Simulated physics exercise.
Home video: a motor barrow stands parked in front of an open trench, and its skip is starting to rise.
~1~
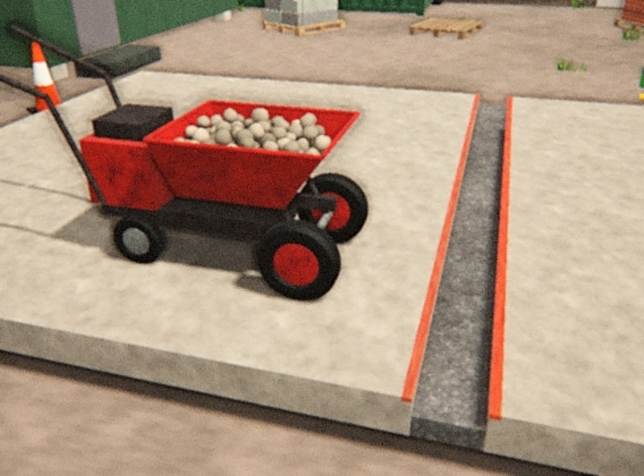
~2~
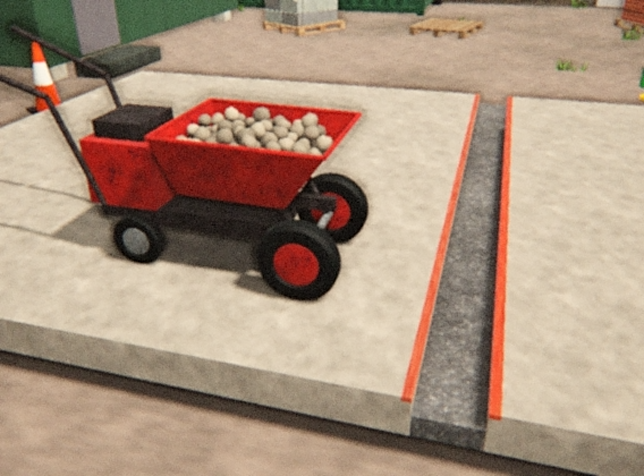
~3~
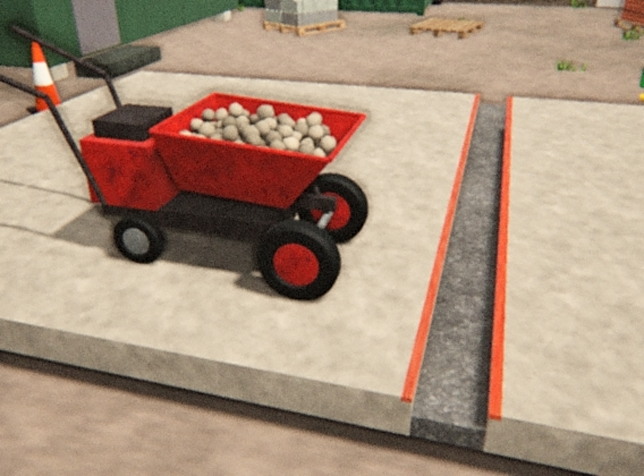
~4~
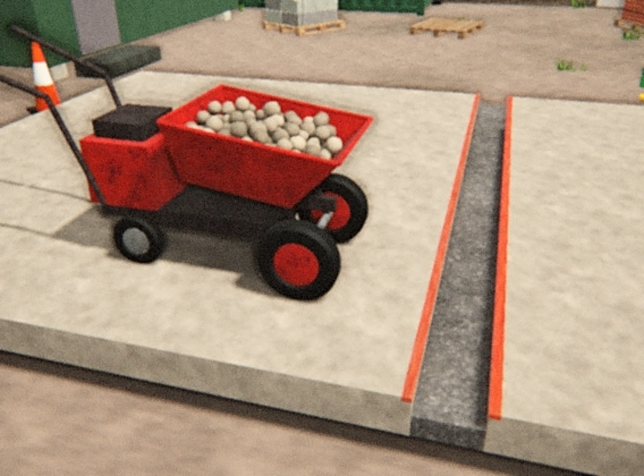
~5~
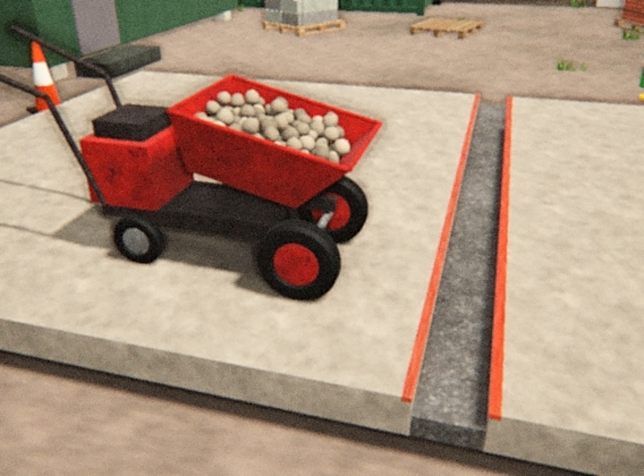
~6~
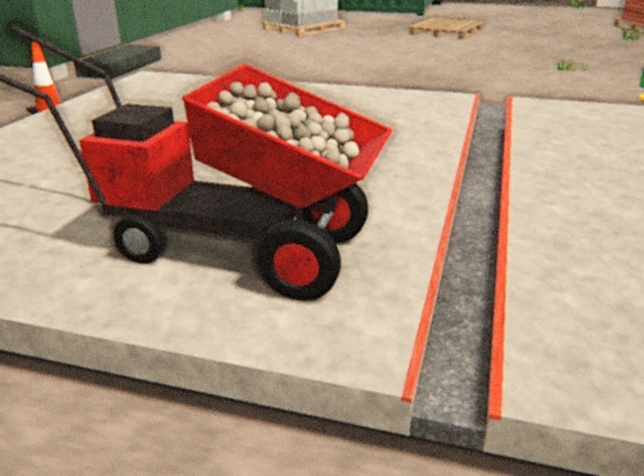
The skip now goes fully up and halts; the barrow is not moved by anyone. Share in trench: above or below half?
Above half.
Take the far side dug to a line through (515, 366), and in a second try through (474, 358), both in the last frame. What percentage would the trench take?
Around 80 percent first, around 50 percent second.
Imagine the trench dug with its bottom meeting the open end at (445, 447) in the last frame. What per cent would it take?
90 %.
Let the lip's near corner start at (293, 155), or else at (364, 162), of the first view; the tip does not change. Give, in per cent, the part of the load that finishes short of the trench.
You'd get 30 in a hundred the first time and 0 in a hundred the second.
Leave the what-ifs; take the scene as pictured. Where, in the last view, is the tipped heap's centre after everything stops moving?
The centre ends up roughly at (466, 281).
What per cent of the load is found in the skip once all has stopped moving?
Something like 10 in every hundred.
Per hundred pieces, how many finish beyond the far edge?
I'd put it at around 10 percent.
Soon after the last picture, skip tipped steeply; all in the skip.
A little later, skip tipped right over; about two thirds in the skip; a stray few short of the trench; about a quarter in or heaped over the trench; a stray few beyond it; a small part falling.
Later still, skip tipped right over; a small part in the skip; a small part short of the trench; about two thirds in or heaped over the trench; a small part beyond it.
At rest, skip tipped right over; a small part in the skip; a small part short of the trench; about two thirds in or heaped over the trench; a small part beyond it.
